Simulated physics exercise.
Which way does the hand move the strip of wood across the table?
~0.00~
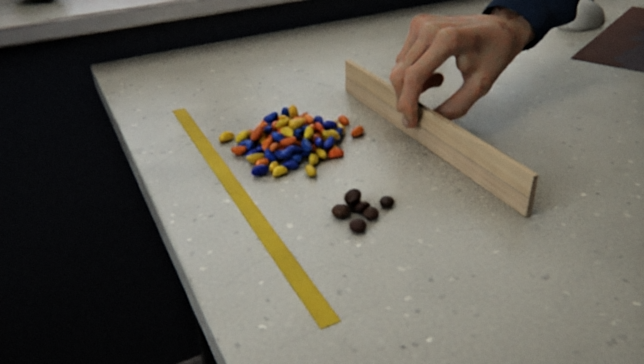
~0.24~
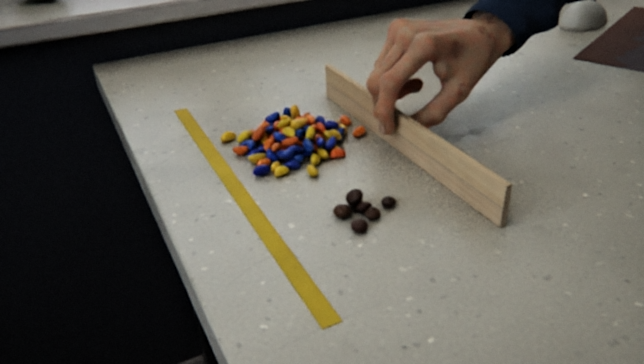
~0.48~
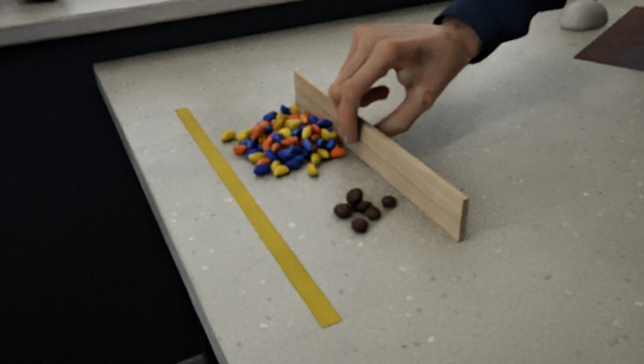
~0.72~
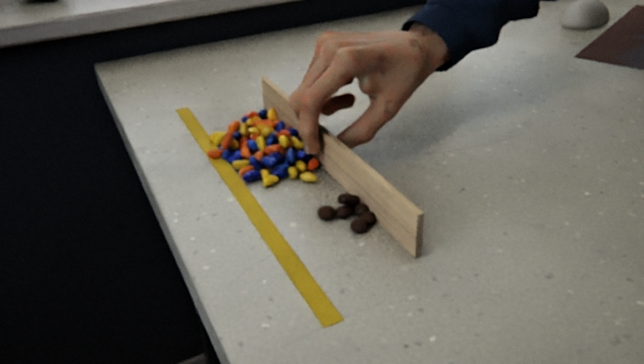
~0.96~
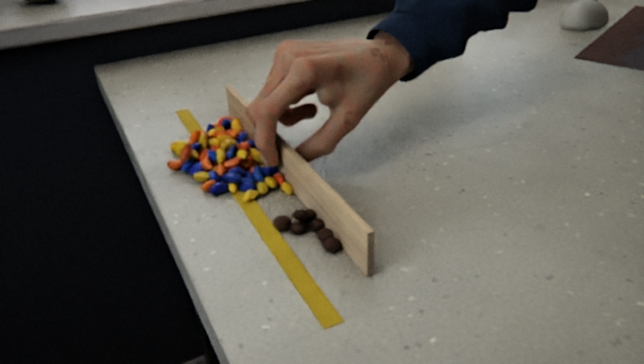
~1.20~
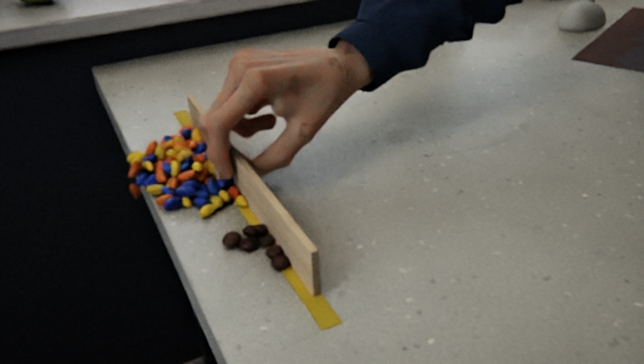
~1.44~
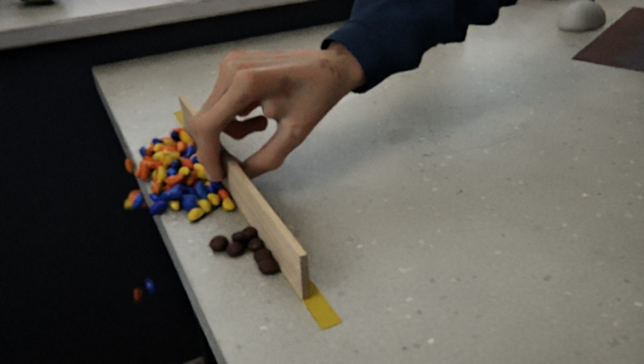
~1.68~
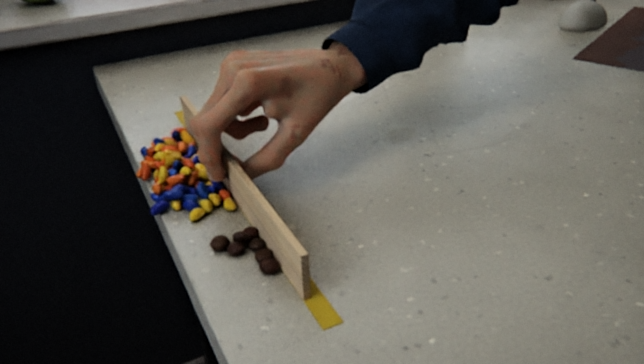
The hand slides the strip of wood to the left, towards the yellow tape.
